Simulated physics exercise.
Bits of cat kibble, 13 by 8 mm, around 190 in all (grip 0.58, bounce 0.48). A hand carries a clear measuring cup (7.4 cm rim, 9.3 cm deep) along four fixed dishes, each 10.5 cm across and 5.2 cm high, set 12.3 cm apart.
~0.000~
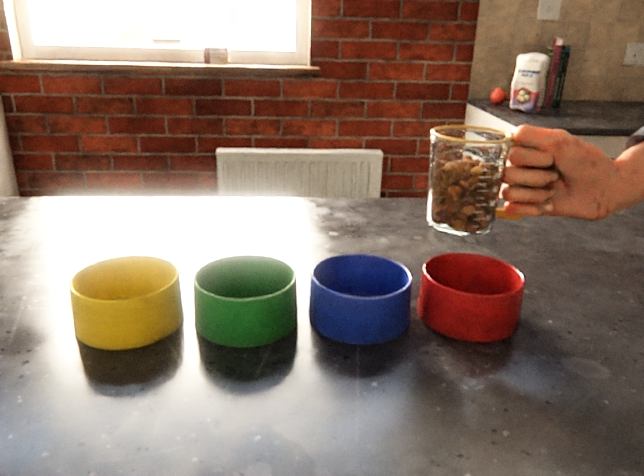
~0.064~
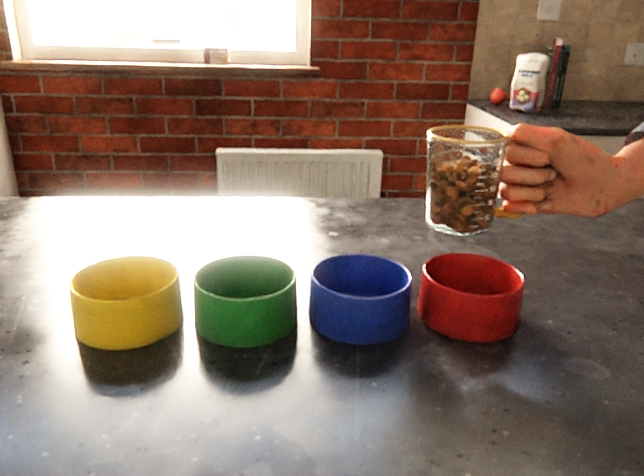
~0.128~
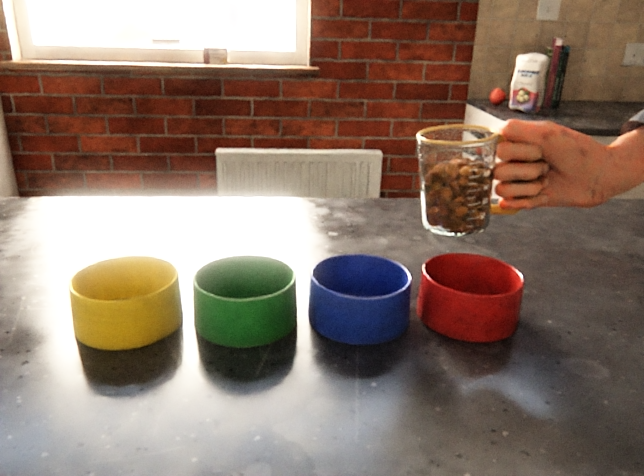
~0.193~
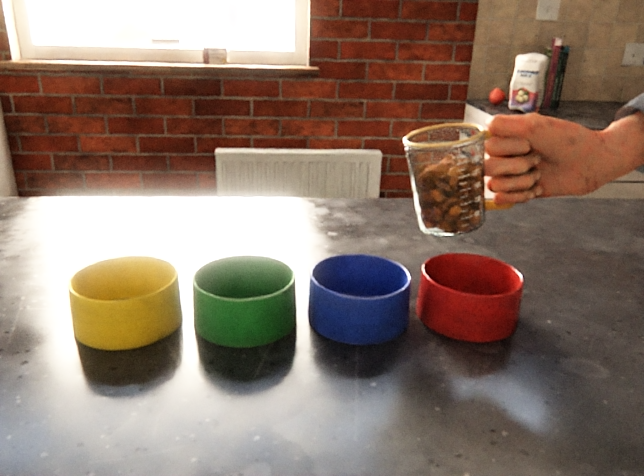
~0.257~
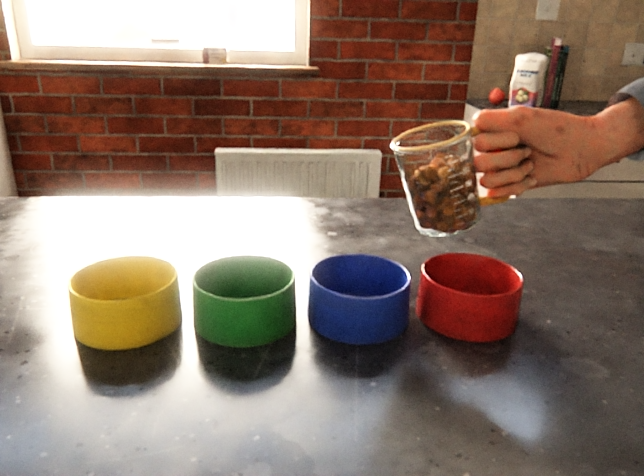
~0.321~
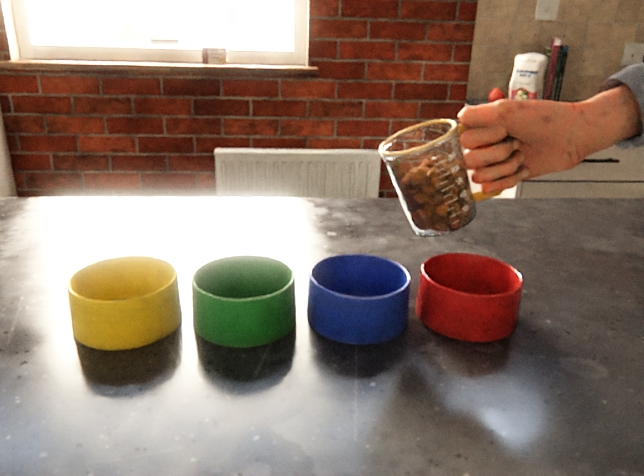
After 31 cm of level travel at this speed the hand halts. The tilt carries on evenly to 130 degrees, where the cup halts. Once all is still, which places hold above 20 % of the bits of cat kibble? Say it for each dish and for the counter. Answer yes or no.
Red dish: No; blue dish: No; green dish: Yes; yellow dish: No; on the counter: No.
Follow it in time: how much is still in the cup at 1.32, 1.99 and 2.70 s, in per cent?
In turn: 90, 0, 0.
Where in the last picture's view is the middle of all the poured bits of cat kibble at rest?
At about (229, 302).
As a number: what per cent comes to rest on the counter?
Some 5 per cent.
After 1.32 s, tilt 111 degrees; cup holds 90 %, green 5 %.
Then, at 1.99 s, tilt 130 degrees; cup holds 0 %, green 95 %.
After 2.70 s, tilt 130 degrees; cup holds 0 %, green 95 %.
At rest (3.0 s), red 0 %, blue 0 %, green 95 %, yellow 0 %, counter 5 %.
